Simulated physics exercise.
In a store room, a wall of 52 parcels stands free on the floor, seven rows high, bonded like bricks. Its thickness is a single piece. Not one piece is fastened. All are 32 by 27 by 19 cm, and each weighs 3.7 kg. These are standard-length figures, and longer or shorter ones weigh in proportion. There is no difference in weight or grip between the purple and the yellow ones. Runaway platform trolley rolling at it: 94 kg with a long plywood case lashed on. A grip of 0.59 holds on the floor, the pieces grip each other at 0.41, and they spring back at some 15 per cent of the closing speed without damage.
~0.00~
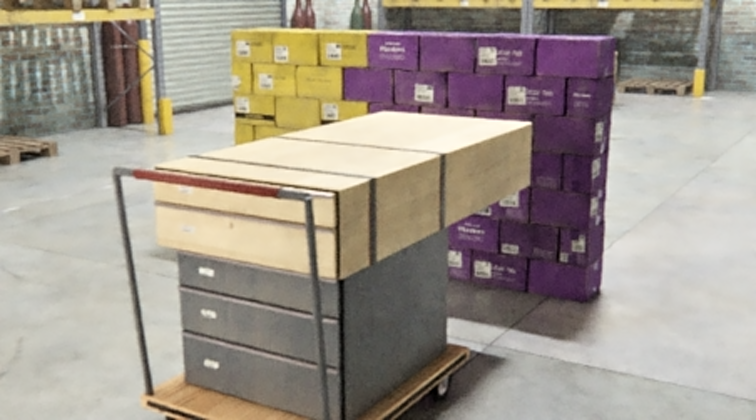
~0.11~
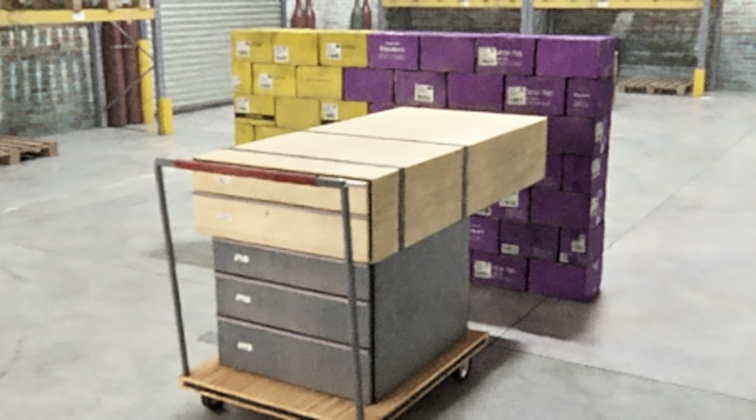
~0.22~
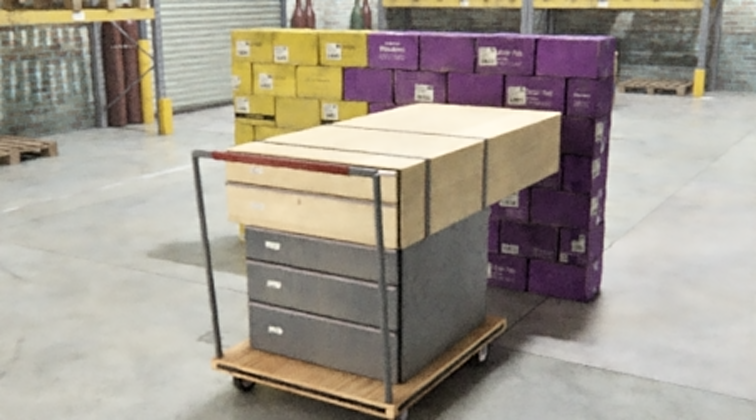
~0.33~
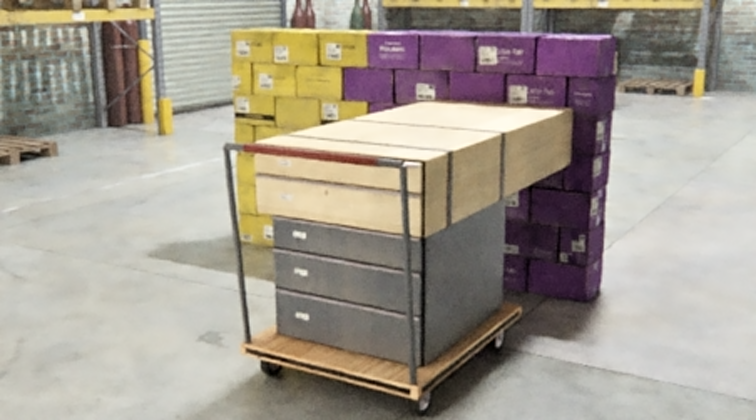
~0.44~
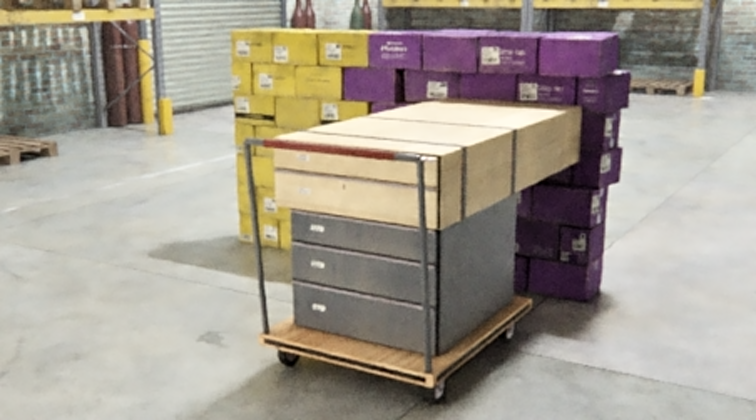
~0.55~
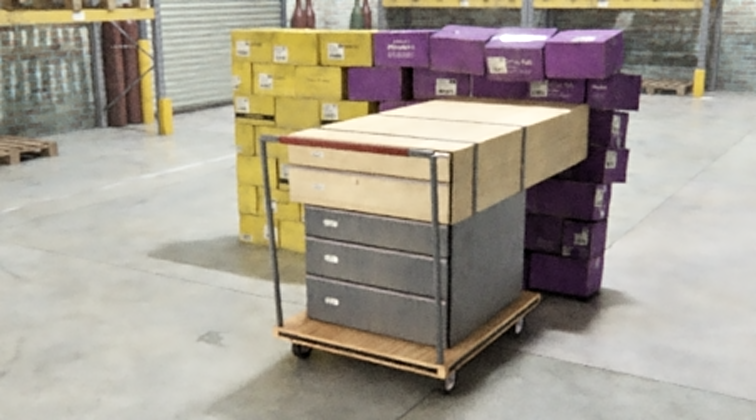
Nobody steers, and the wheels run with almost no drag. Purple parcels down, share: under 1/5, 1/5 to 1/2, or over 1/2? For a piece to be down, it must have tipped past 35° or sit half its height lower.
Over 1/2.
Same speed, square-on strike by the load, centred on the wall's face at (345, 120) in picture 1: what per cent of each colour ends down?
Result - yellow: 80 %; purple: 40 %.
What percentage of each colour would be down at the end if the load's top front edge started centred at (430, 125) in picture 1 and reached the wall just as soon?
Result - yellow: 0%; purple: 60%.
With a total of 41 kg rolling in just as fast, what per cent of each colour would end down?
In that case yellow 0, purple 70 per cent.
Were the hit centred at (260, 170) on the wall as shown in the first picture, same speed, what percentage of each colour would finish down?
Per cent down - yellow: 90, purple: 20.
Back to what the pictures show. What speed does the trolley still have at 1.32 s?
It is moving at around 0.4 m/s.
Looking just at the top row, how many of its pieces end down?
That makes 5 in total.
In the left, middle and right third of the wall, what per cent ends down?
From the left: 0, then 50, then 90 percent.
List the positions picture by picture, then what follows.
In the first frame (each place is the centre of the face we see best), load (527, 144) 54 cm short of the wall; top purple parcel (567, 58); top yellow parcel (294, 48); all as stacked.
The second frame shows load (542, 138) 35 cm short of the wall; top purple parcel (567, 58).
The third frame shows load (556, 132) 16 cm short of the wall; top purple parcel (567, 58).
The fourth frame shows load (569, 127) 20 mm into the wall's line; top purple parcel (567, 57); 9 have shifted.
The fifth frame shows load (578, 124) 14 cm into the wall's line; top purple parcel (569, 58) tilted 4°; steepest lean 4°, the parcel at (449, 54); 18 have shifted.
The sixth frame shows load (585, 122) 23 cm into the wall's line; top purple parcel (574, 60) tilted 10°; top yellow parcel (294, 48); steepest lean 19°, the parcel at (514, 65); 23 have shifted.
By 0.88 s, load 48 cm past the wall's line, still rolling; 17 of the 31 purple parcels down (17 of 52 in all colours); top purple parcel tilted 53°, 13 cm lower.
By 1.32 s, load 73 cm past the wall's line, still rolling; 23 of the 31 purple parcels down (24 of 52 in all colours); top purple parcel upside down.
When it is over (3.3 s), load 81 cm past the wall's line, stopped; 23 of the 31 purple parcels down (24 of 52 in all colours); top purple parcel upside down; top yellow parcel unmoved. That is 74 per cent. In pixels of the last frame, middles, top yellow parcel near (307, 47).
